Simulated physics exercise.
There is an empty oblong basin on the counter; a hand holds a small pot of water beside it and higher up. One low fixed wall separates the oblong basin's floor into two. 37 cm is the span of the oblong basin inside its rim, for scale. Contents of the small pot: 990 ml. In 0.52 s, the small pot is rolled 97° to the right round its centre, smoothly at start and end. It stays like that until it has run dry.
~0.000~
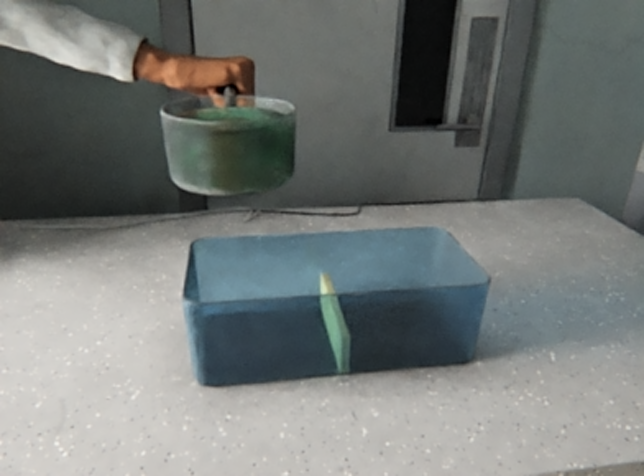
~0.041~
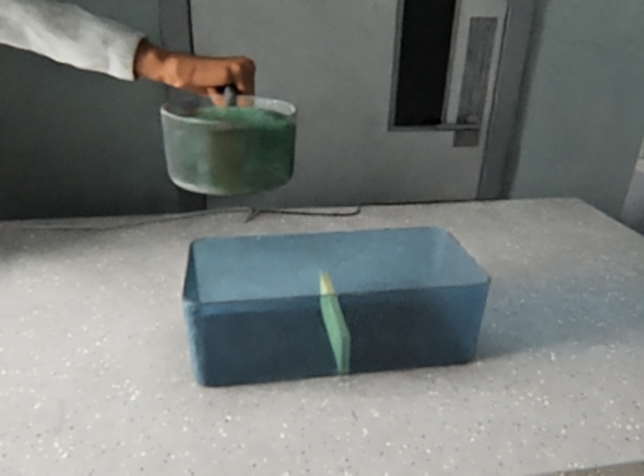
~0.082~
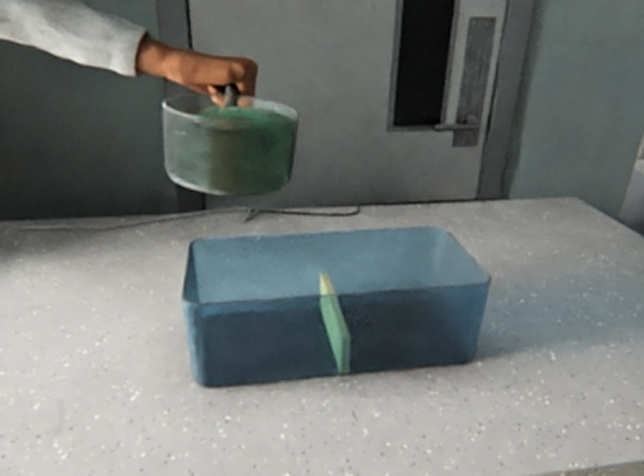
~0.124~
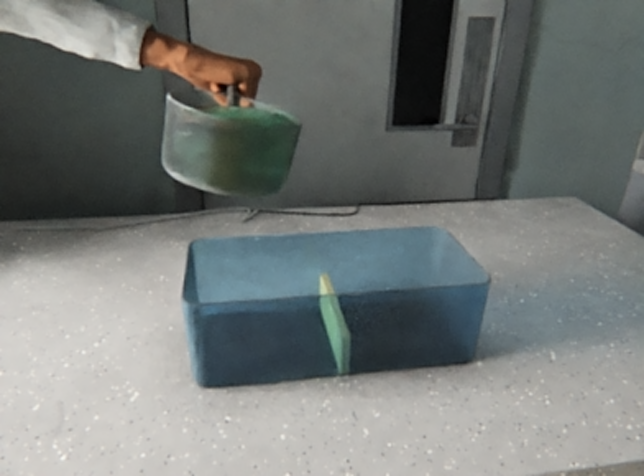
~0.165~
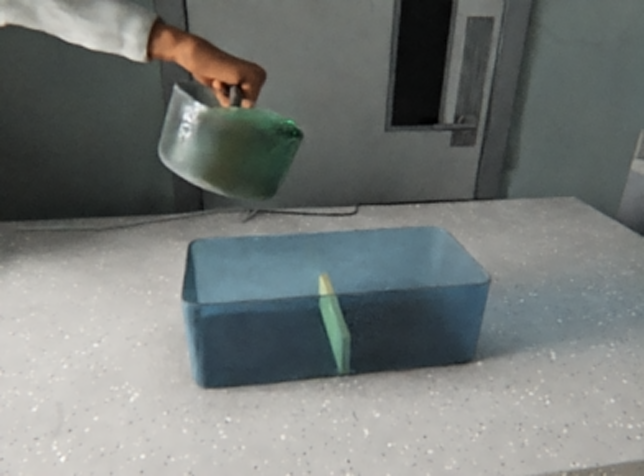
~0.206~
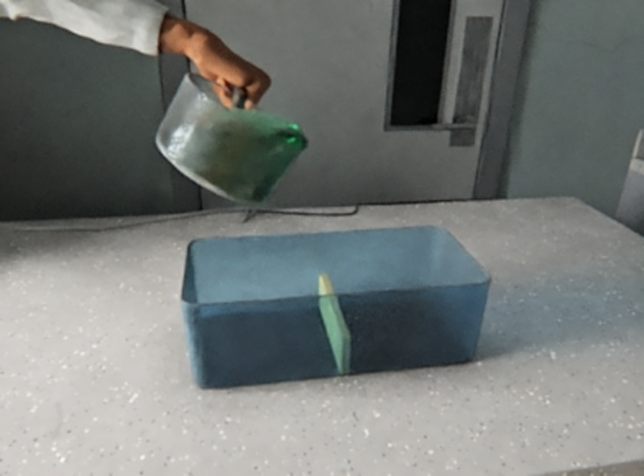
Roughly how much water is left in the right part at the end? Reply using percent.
Roughly 63 per cent is left in the right part.
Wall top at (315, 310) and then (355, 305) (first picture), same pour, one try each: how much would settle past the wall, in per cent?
85 then 25 %.
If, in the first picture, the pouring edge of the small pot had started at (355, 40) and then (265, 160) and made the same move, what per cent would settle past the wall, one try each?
Try 1: Approx. 85 %; try 2: Approx. 5 %.
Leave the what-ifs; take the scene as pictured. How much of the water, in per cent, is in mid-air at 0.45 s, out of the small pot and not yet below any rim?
Roughly 48 %.
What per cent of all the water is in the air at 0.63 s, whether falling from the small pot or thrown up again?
Roughly 9 %.
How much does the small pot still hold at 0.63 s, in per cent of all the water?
What remains is about 10 percent of it all.
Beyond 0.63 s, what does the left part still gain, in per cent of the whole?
Near 16 percent, give or take.
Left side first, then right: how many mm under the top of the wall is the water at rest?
Left: Roughly 44 mm; right: Roughly 32 mm.
Then, 0.45 s in, the tilt is 93° and 33 per cent is still to pour, 2 is left of the wall and 18 right of it.
Then, 0.63 s in, the tilt is 97° and 9 per cent is still to pour, 19 is left of the wall and 63 right of it.
Then, 0.82 s in, the tilt is 97° and 3 per cent is still to pour, 29 is left of the wall and 63 right of it.
Then, 1.02 s in, the tilt is 97° and 1 per cent is still to pour, 35 is left of the wall and 63 right of it.
Finally, 36 per cent lies left of the wall, 63 right of it and 1 outside.
